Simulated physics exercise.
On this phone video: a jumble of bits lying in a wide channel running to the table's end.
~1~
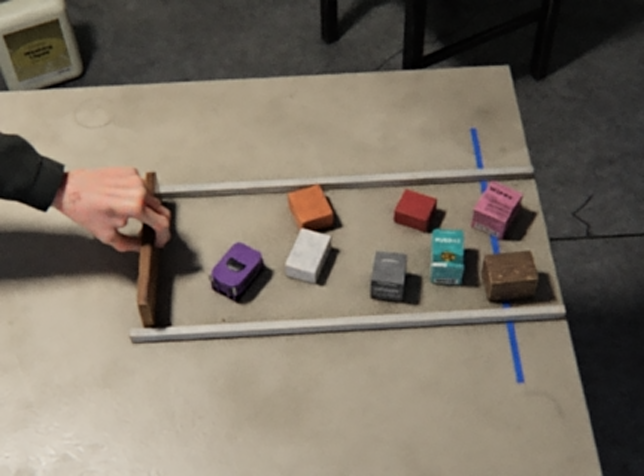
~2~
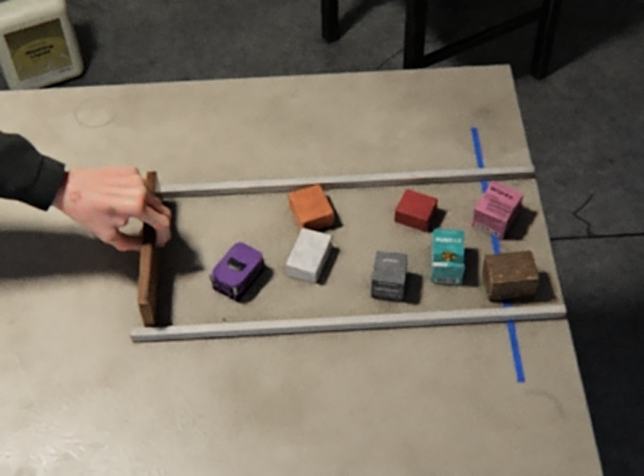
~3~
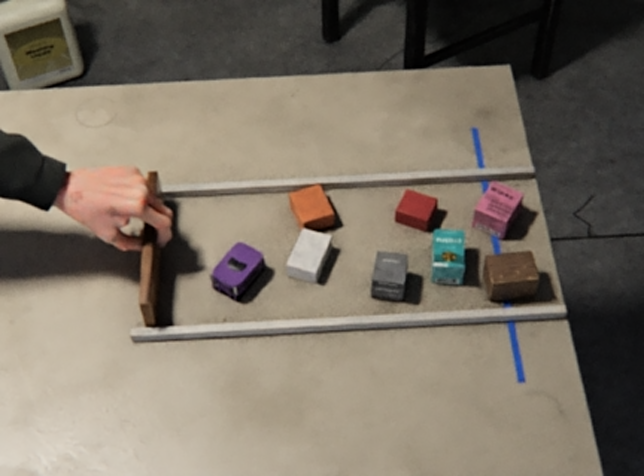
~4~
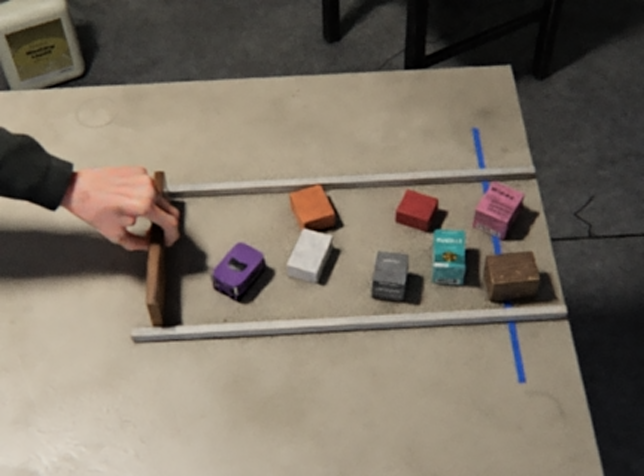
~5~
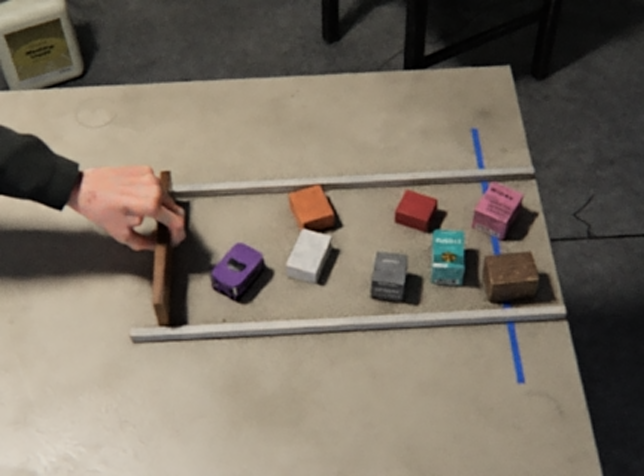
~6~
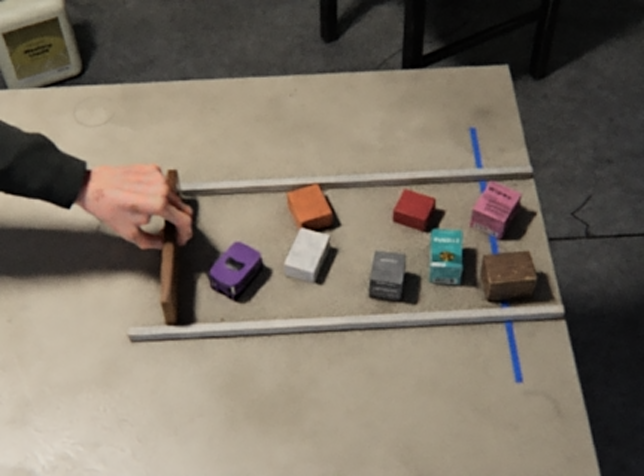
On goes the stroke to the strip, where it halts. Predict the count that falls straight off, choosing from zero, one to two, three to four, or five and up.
Predicted count: Three to four.
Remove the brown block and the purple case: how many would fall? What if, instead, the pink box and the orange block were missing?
The count is 1 in one try and 2 in the other, in that order.
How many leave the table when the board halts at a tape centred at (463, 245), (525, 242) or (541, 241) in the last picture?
It would be 2, 5 and 8.
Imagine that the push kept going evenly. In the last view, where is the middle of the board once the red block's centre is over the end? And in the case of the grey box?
About (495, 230), and about (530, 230) for the other.
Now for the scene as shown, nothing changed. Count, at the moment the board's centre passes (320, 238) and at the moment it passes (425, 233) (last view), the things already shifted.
I make it 4 at the first spot and 8 at the other.
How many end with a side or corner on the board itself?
3 of them.
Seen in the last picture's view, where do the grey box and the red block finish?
First (524, 287), then (537, 196).
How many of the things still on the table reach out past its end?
Looks like 2 of them.
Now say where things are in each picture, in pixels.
The first picture shows pink box (497, 210); brown block (509, 276); turquoise box (447, 256); board (150, 249); tape (495, 244).
The second picture shows brown block (510, 276); board (151, 248).
The third picture shows turquoise box (448, 256); purple case (238, 272).
The fourth picture shows pink box (499, 210); white block (310, 256).
The fifth picture shows brown block (510, 277); red block (416, 211).
The sixth picture shows pink box (496, 210); brown block (508, 276); turquoise box (446, 256); board (172, 246); tape (494, 244).
Soon after, none off yet; pink box at rest near (496, 210); brown block at rest near (508, 276); turquoise box at rest near (446, 256).
After that, none off yet; pink box at rest near (496, 210); brown block displaced a little near (521, 278); turquoise box displaced about its own width near (479, 253).
In the end, the number that fall off is three or four; gone, turquoise box, brown block and pink box.
